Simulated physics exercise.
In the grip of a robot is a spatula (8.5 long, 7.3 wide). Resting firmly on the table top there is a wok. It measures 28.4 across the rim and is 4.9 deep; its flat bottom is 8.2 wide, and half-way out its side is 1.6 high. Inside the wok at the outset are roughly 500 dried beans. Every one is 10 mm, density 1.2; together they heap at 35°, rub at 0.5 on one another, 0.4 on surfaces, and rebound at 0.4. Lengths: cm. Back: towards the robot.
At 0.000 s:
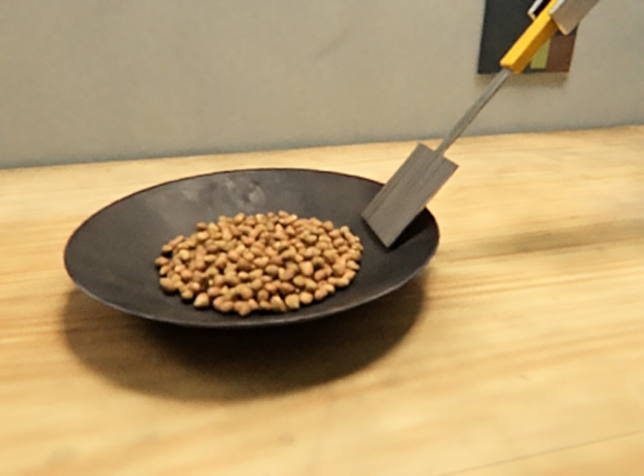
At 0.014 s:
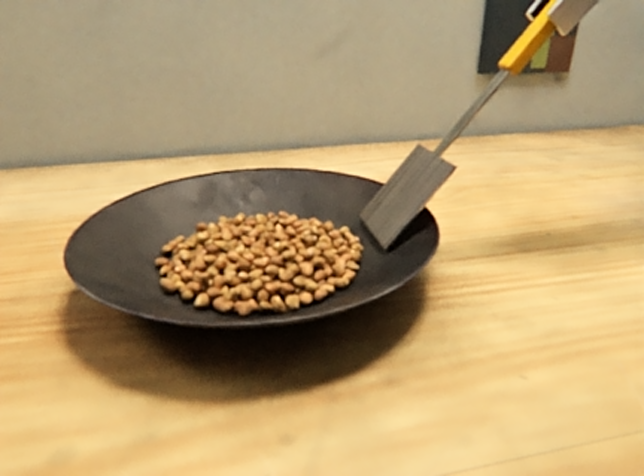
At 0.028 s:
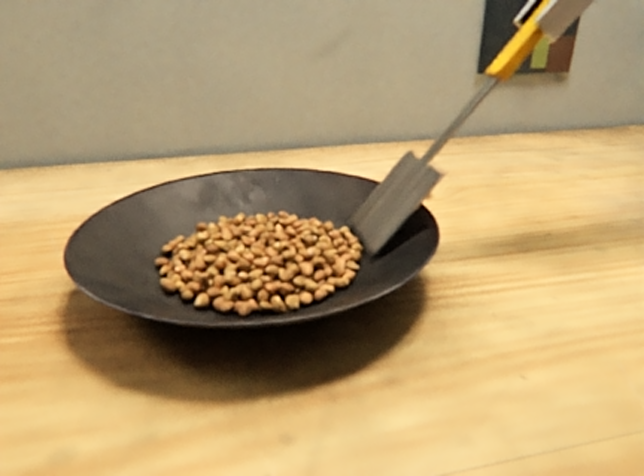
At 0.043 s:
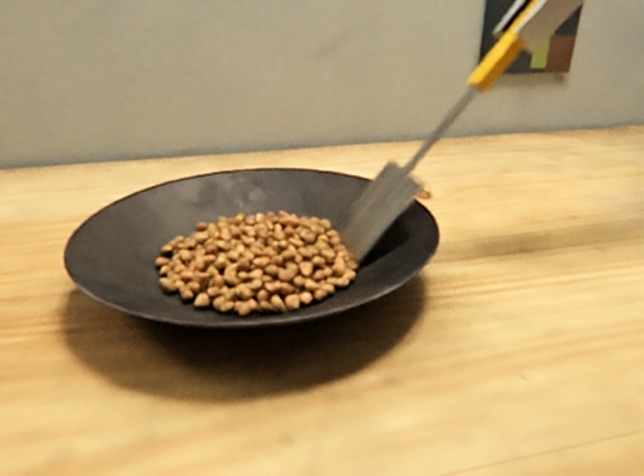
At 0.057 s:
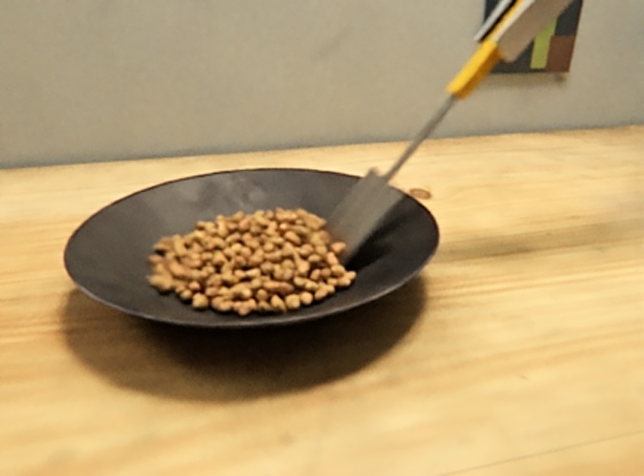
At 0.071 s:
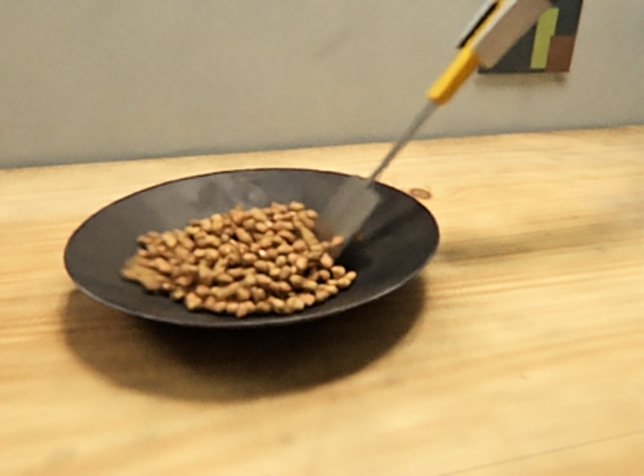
At first, a metal spatula with a yellow handle rests inside the right rim of a black wok on a wooden table, beside a round heap of brown beans. The spatula then slides left into the heap's right side, pushing beans leftward so the heap spreads toward the wok's left side.
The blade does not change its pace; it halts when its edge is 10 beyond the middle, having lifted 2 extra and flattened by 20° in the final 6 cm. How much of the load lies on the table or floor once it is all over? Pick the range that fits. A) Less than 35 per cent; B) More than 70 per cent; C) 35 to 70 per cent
Option C: 35 to 70 per cent.
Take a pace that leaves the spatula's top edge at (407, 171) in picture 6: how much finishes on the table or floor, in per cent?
Expect some 20 per cent there.
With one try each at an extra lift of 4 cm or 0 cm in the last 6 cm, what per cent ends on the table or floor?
Estimates, in order: 45 % then 45 %.
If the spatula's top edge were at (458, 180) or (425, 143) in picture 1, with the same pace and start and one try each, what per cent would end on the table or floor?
I'd say near 45 per cent for the first and near 45 per cent for the second.
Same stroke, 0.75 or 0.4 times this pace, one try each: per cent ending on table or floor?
Roughly 35 per cent on the first try and 15 per cent on the second.
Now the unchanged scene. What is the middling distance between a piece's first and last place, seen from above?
Some 13 centimetres.
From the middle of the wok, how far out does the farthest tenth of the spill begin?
Distance from centre: Approx. 45 cm.
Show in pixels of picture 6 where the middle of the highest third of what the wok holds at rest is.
Around (199, 251).
By 0.11 s, sloping 50°, highest piece 6 above the table; 498 in the wok.
By 0.14 s, sloping 45°, highest piece 8 above the table; 491 in the wok, 7 on the blade or in flight.
By 0.36 s, sloping 30°, highest piece 9 above the table; 266 in the wok, 187 on the table or floor, 45 on the blade or in flight.
By 1.41 s, sloping 30°, highest piece 3 above the table; 266 in the wok, 232 on the table or floor.
Final count, 266 in the wok, 232 on the table or floor. That is 47 % on the table or floor.
